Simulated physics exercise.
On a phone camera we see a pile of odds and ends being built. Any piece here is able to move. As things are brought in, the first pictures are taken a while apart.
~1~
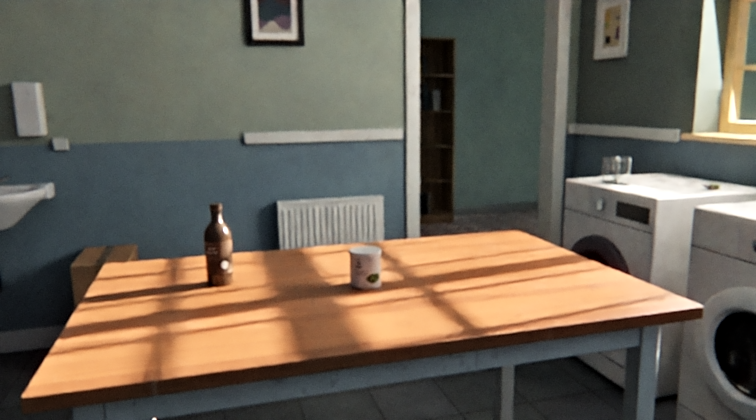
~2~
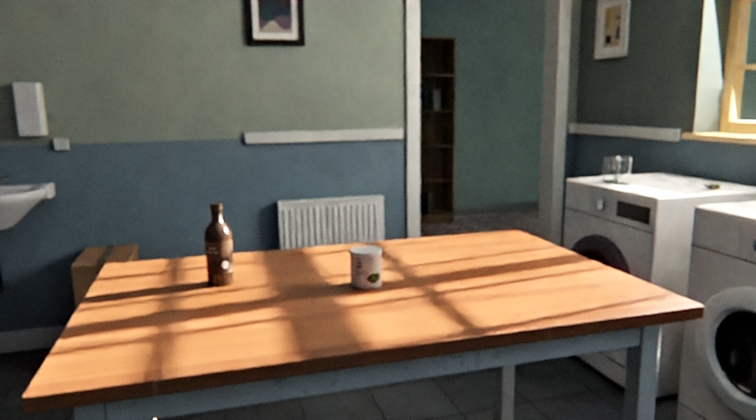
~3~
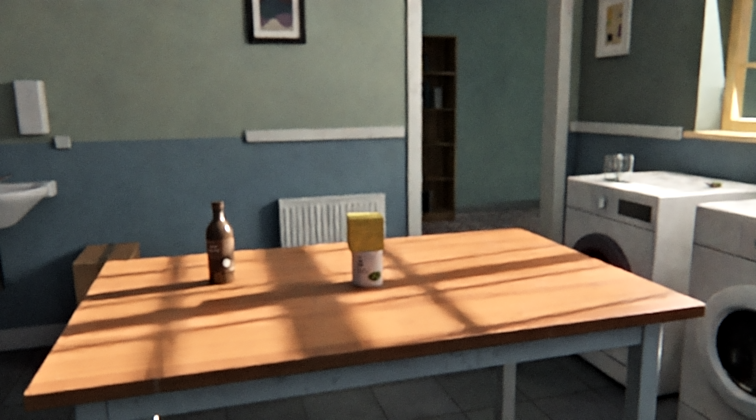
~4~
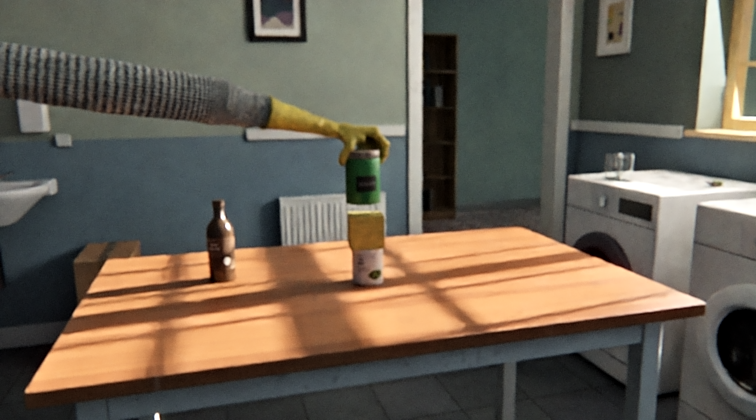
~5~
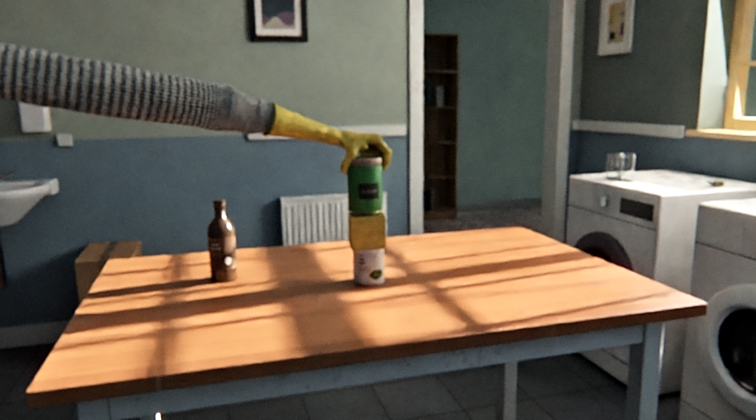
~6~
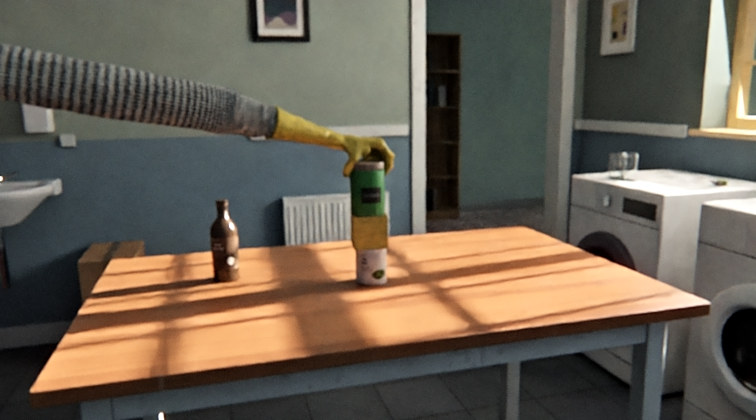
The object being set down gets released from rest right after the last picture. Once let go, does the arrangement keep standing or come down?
The pile bears the load.
Then, 1.00 s on from there, no change.
Then, 2.10 s on from there, green jar resting near (367, 188).
In the end, all 4 unmoved. At the end, from the last picture's camera, green jar near (367, 188). The pile keeps its balance.
